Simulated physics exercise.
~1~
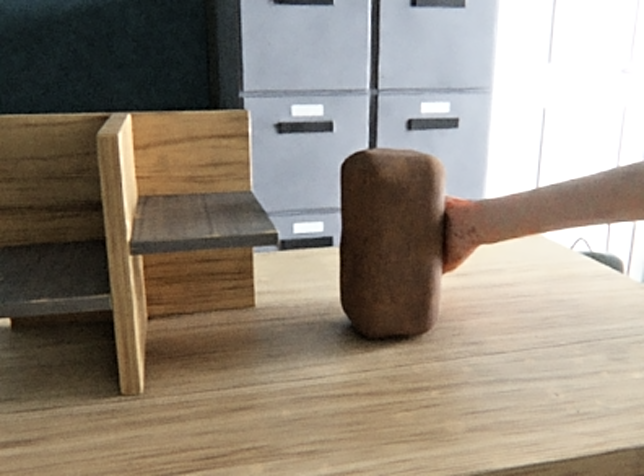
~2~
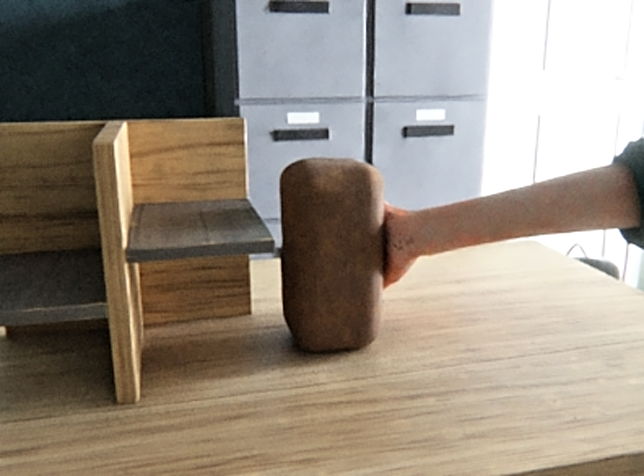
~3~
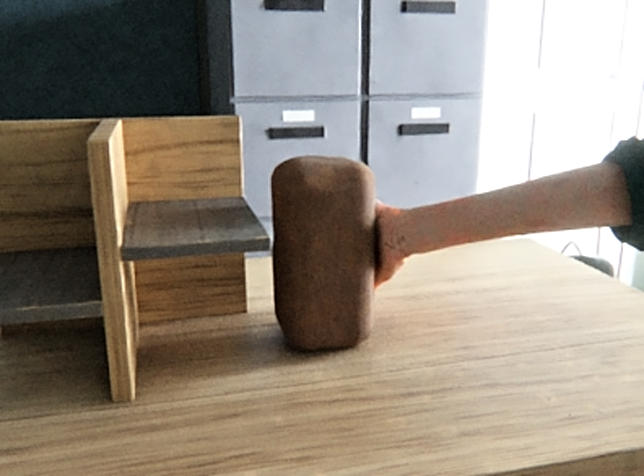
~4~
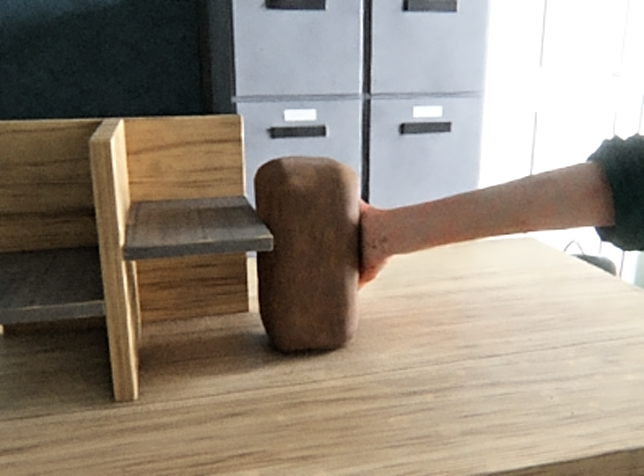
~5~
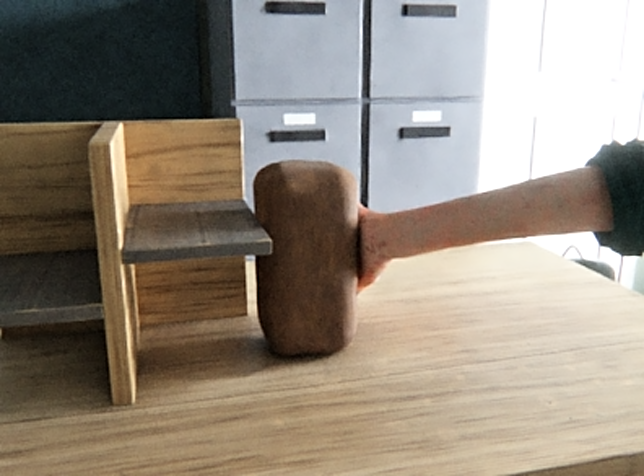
On a wooden tabletop with grey drawers behind it, a hand coming from the right pushed an upright brown loaf left toward a low grey shelf, until it caught against the shelf's edge and stopped there without sliding under.
